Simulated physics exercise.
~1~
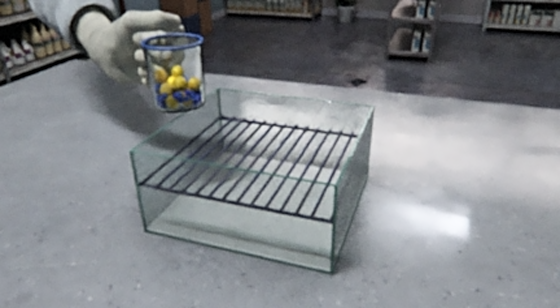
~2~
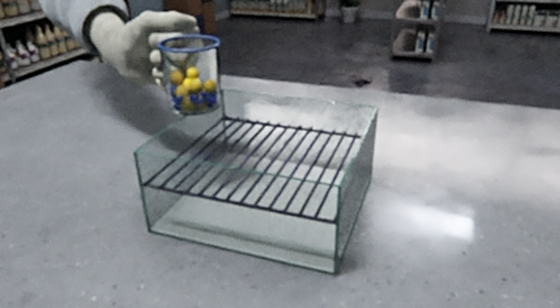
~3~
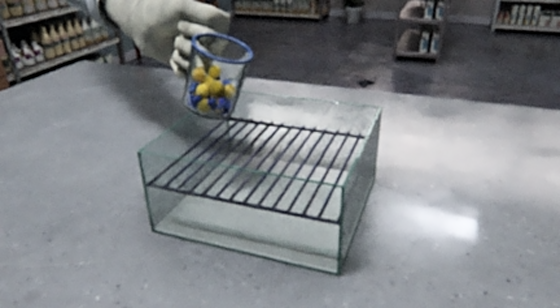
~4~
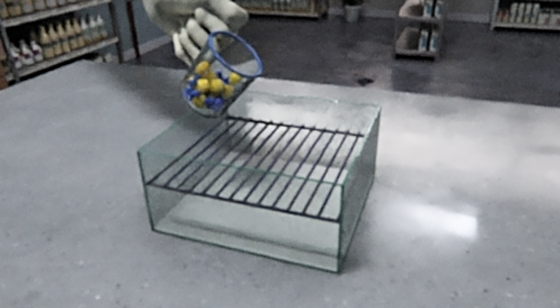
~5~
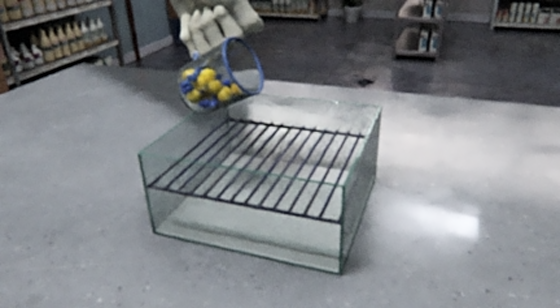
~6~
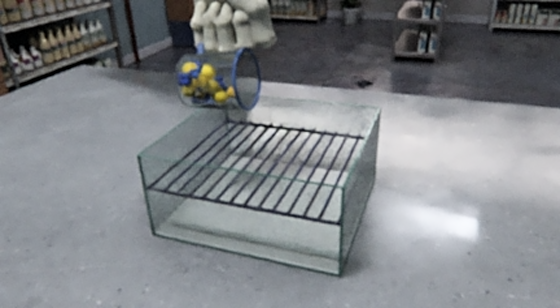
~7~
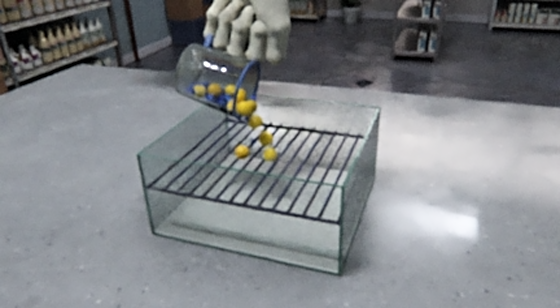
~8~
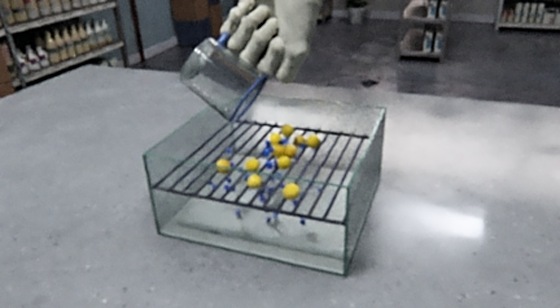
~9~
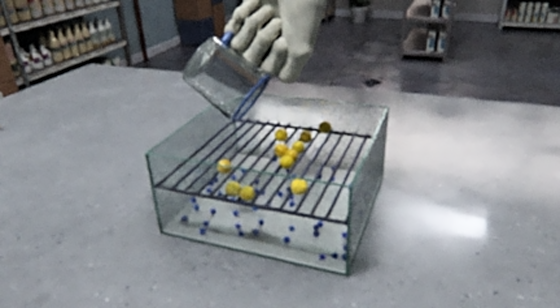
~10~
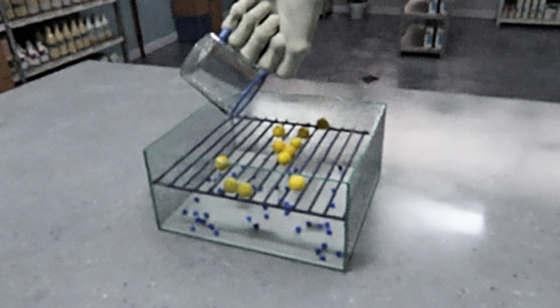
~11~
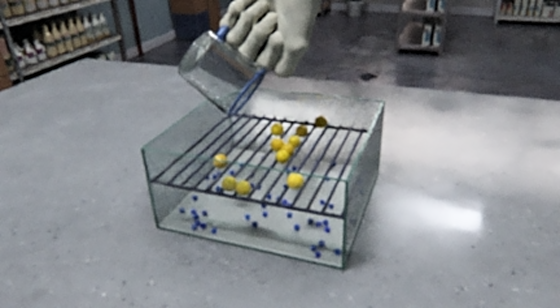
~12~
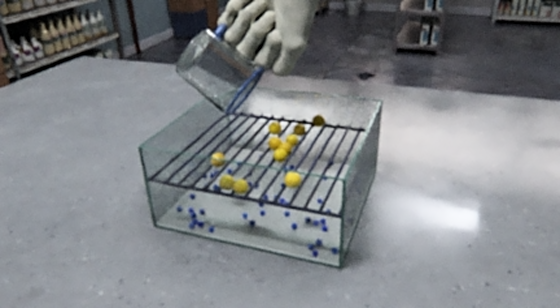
A gloved hand tips a cup over wires; blue beads drop through, yellow ones stay.
